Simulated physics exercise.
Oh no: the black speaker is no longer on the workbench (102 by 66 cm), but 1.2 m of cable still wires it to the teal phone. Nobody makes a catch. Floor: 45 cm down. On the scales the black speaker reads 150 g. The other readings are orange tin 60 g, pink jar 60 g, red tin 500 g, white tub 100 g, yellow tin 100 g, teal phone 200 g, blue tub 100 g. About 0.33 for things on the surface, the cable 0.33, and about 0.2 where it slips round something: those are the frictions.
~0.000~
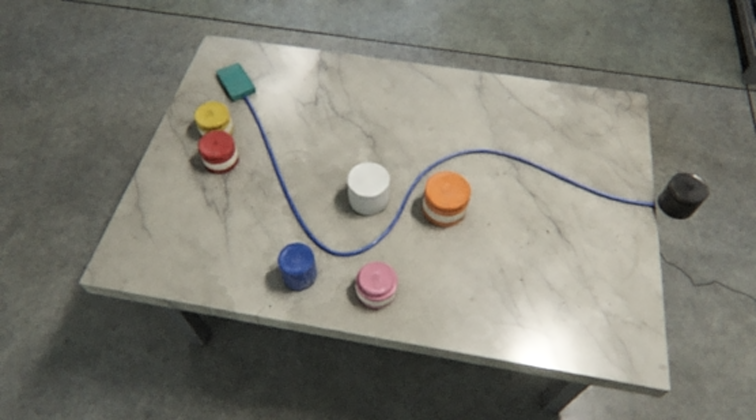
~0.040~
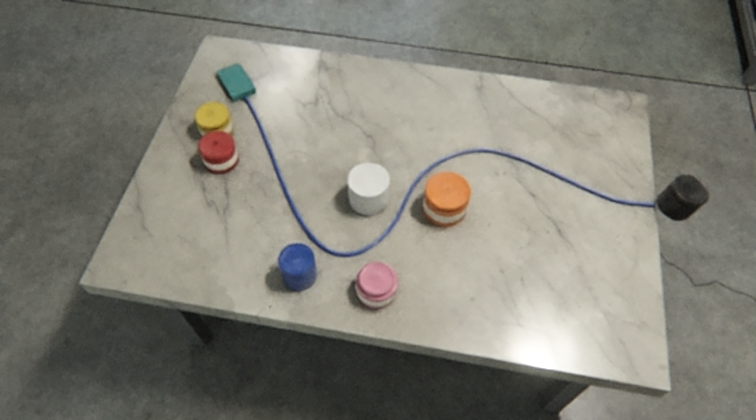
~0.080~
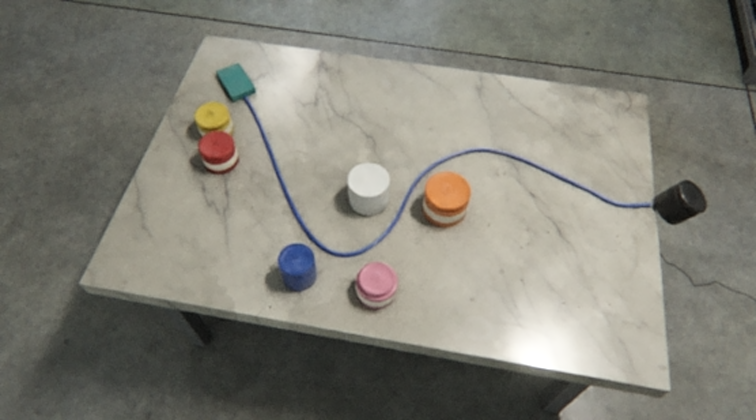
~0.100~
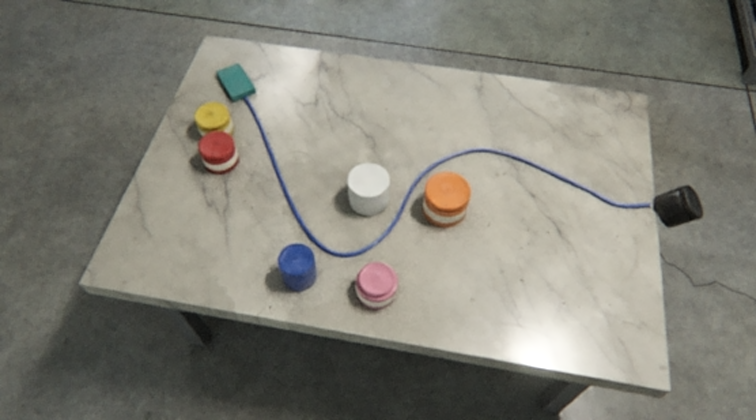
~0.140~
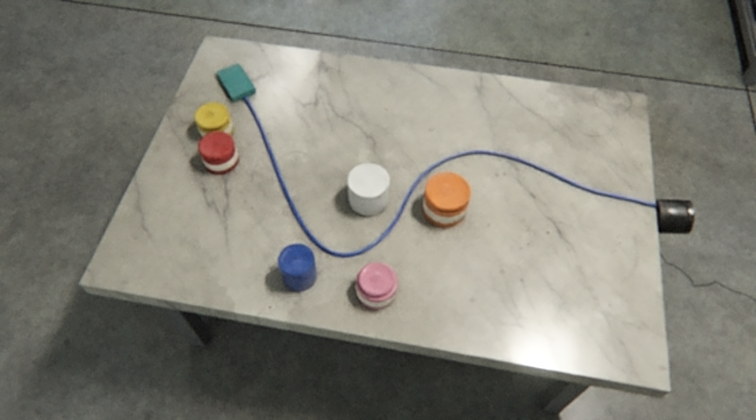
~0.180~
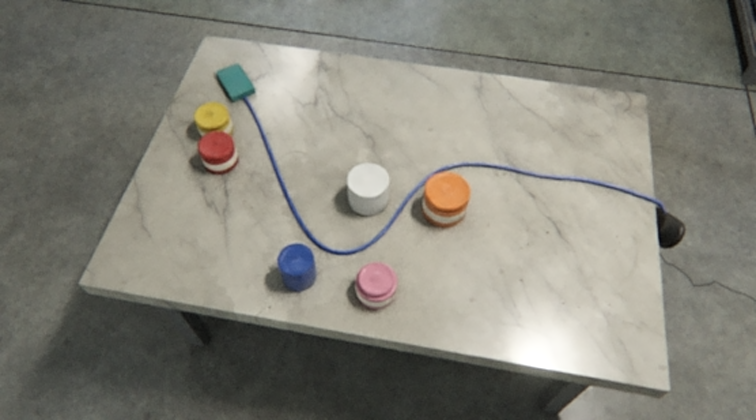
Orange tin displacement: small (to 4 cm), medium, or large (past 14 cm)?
Medium.
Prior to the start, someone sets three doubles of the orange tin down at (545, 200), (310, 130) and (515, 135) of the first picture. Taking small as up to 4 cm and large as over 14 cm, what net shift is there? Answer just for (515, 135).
Slight.
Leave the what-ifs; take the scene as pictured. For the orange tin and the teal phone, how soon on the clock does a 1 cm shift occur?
Orange tin 0.32 s, teal phone 0.38 s.
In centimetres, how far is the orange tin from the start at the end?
The orange tin ends up 10 cm from where it started.
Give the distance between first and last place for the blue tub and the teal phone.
In the end the blue tub has moved about 0 cm, while the teal phone has moved about 4 cm.
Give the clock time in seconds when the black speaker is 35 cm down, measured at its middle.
At about 0.42 s.
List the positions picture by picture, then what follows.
Orange tin (448, 189); cable runs through (596, 192) (481, 151) (400, 212) (306, 229) (265, 138), in the first frame.
Black speaker (690, 189); cable runs through (595, 192) (400, 212) (265, 138), in the second frame.
Black speaker (680, 203); cable runs through (594, 193) (400, 212) (265, 139), in the third frame.
Black speaker (679, 207); cable runs through (594, 193) (400, 212) (265, 139), in the fourth frame.
Black speaker (672, 217); cable runs through (597, 192) (400, 212) (265, 139), in the fifth frame.
Orange tin (448, 190); cable runs through (618, 188) (496, 166) (400, 209) (306, 230) (265, 139), in the sixth frame.
After 0.4 s, the cable's tail end at (256, 102); orange tin 8 cm off its start, white tub 12 cm off its start, black speaker over the edge.
After 0.7 s, the cable's tail end at (262, 103); orange tin 10 cm off its start, white tub 24 cm off its start, black speaker over the edge.
After 0.9 s, the cable's tail end at (262, 103); orange tin 10 cm off its start at (468, 235), white tub 25 cm off its start at (417, 90), black speaker over the edge.
After 1.2 s, the cable's tail end at (262, 103); orange tin 10 cm off its start, white tub 25 cm off its start, black speaker over the edge.
After 2.4 s, the cable's tail end at (262, 103); orange tin 10 cm off its start at (468, 236), white tub 25 cm off its start at (417, 90), black speaker over the edge, teal phone 4 cm off its start at (247, 87).
